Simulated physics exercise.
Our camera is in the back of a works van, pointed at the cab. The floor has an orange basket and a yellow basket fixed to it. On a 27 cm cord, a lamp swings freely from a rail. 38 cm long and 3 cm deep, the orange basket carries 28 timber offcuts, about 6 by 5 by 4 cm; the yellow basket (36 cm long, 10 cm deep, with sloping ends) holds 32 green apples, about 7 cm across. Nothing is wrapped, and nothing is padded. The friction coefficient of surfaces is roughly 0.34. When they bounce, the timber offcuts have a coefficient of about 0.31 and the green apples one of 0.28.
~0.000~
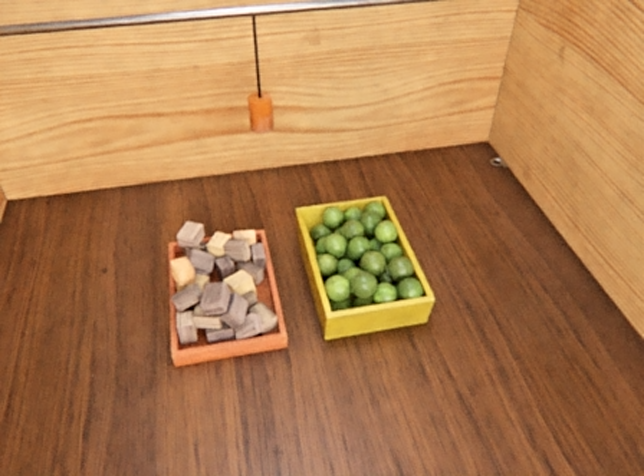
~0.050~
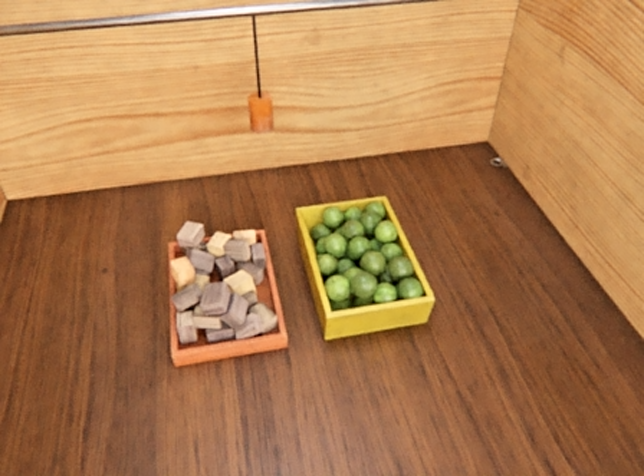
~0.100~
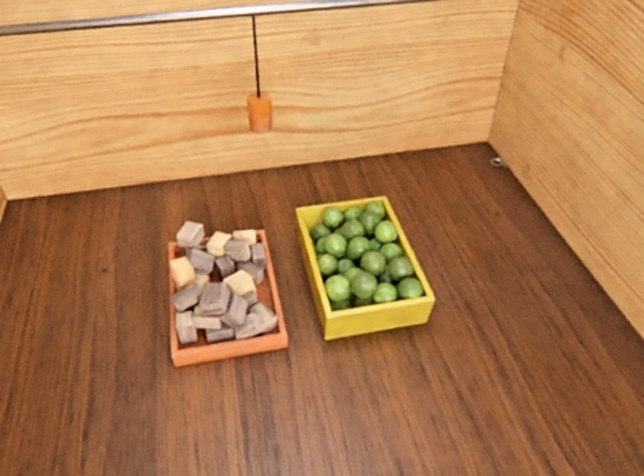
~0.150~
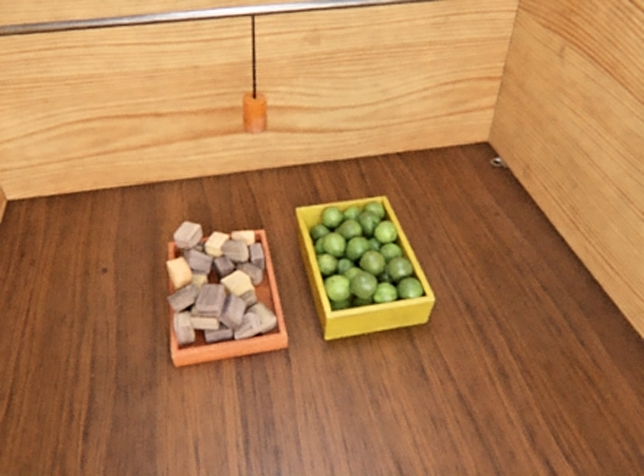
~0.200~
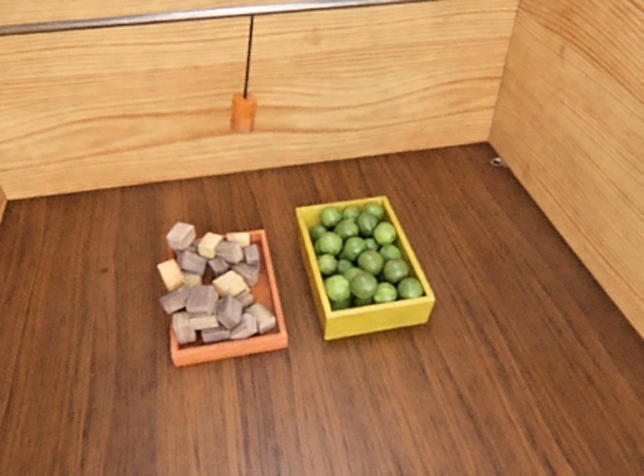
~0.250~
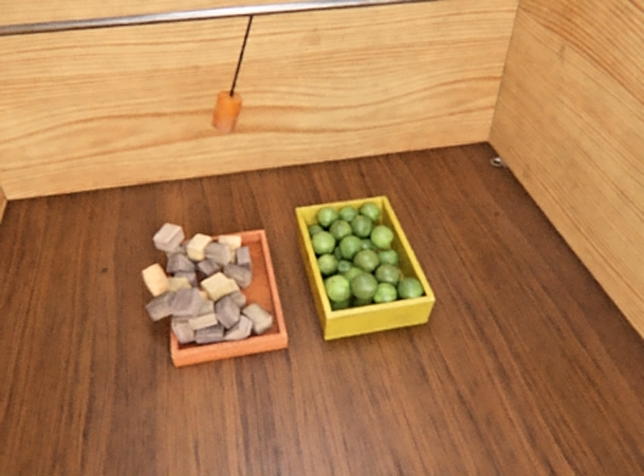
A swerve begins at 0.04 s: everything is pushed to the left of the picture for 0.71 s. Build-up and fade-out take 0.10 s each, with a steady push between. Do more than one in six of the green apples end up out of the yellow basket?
No.
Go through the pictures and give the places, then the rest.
In the first picture (we follow the rim corner now nearest the camera), yellow basket at (329, 313); orange basket at (174, 351); lamp swung 0°; nothing out yet.
In the second picture, yellow basket at (329, 313); lamp swung 0°.
In the third picture, yellow basket at (329, 313); lamp swung 1°.
In the fourth picture, yellow basket at (329, 313); lamp swung 4°.
In the fifth picture, yellow basket at (329, 313); lamp swung 10°.
In the sixth picture, yellow basket at (329, 313); orange basket at (174, 351); lamp swung 19°; 2 out, the lowest offcut at (164, 305).
After 0.38 s, 6 of 28 out of the orange basket and 0 of 32 out of the yellow basket.
After 0.53 s, 7 of 28 out of the orange basket and 0 of 32 out of the yellow basket.
After 0.76 s, 7 of 28 out of the orange basket and 0 of 32 out of the yellow basket.
When it is over (at 1.04 s), 7 of 28 out of the orange basket and 0 of 32 out of the yellow basket. Asked share, 0 of 32, 0 per cent.
